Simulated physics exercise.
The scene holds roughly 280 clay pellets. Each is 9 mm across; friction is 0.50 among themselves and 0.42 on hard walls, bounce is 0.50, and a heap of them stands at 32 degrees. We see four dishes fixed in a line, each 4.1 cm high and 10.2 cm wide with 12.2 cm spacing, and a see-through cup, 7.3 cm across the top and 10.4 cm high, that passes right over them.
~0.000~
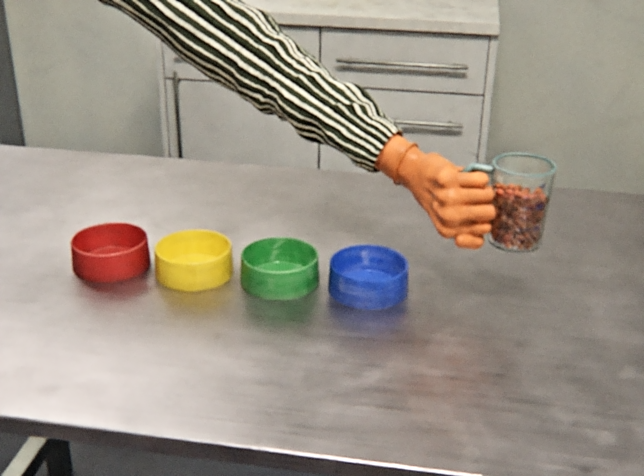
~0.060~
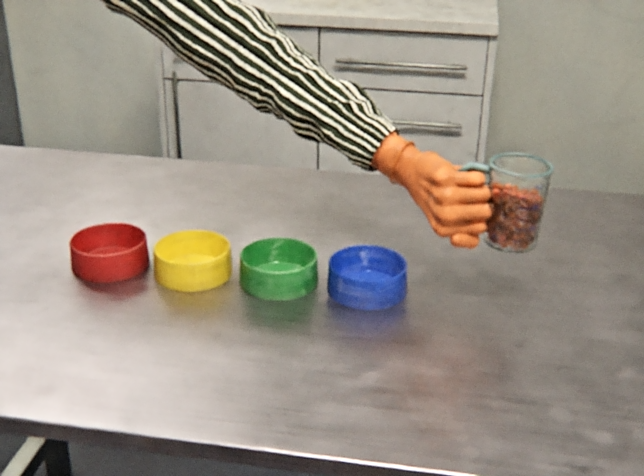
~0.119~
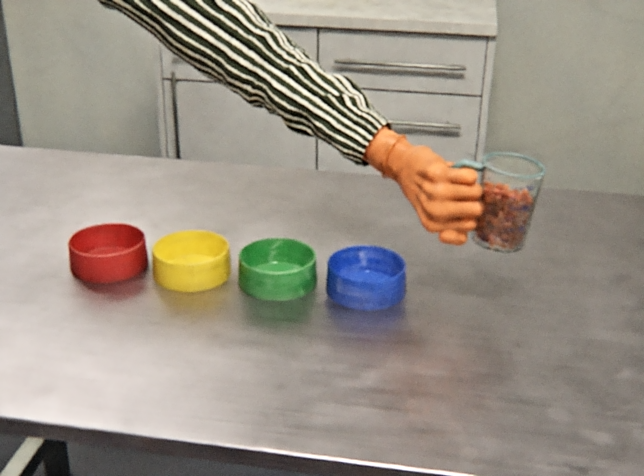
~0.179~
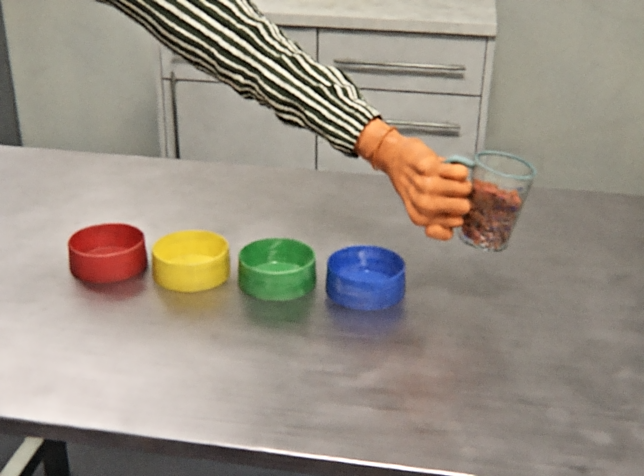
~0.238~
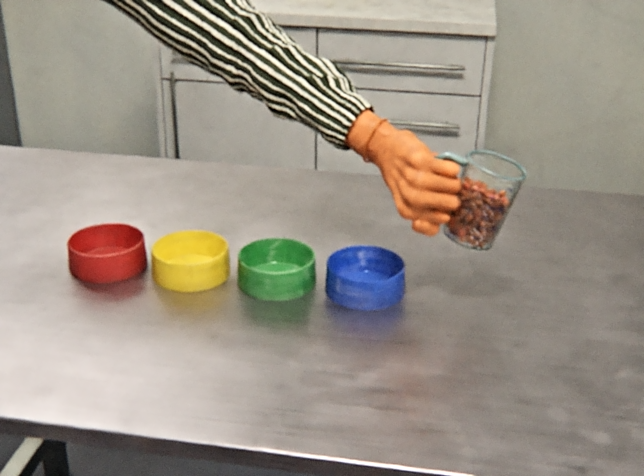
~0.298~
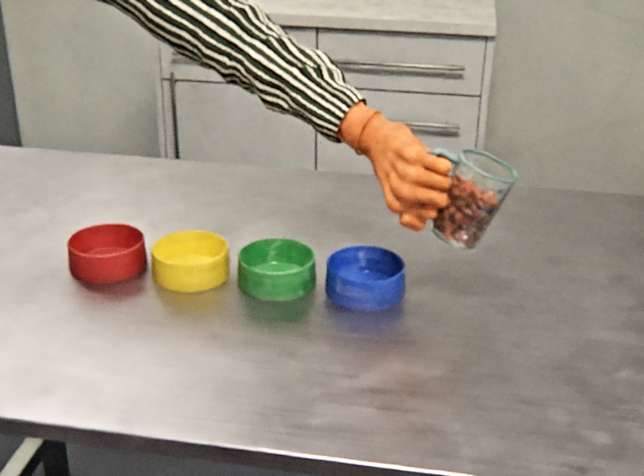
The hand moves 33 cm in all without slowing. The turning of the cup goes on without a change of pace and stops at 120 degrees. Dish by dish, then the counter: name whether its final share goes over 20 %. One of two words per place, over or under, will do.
Red dish - under, blue dish - under, green dish - over, yellow dish - under, counter - over.
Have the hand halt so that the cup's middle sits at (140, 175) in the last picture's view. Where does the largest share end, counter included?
That'd be green, it takes the most.
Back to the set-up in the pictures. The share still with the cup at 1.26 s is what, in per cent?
About 100 per cent.
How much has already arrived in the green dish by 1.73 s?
I'd say around 45 per cent.
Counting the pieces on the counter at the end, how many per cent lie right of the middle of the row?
About 100 %.
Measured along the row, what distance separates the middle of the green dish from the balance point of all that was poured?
Offset from the dish centre: About 3 cm, right side.
After 0.88 s, tilt 67 degrees; cup holds 100 %.
Then, at 1.26 s, tilt 98 degrees; cup holds 100 %.
After 1.73 s, tilt 120 degrees; cup holds 40 %, green 45 %.
By 2.7 s all is still; red 0 %, blue 5 %, green 70 %, yellow 0 %, counter 25 %.
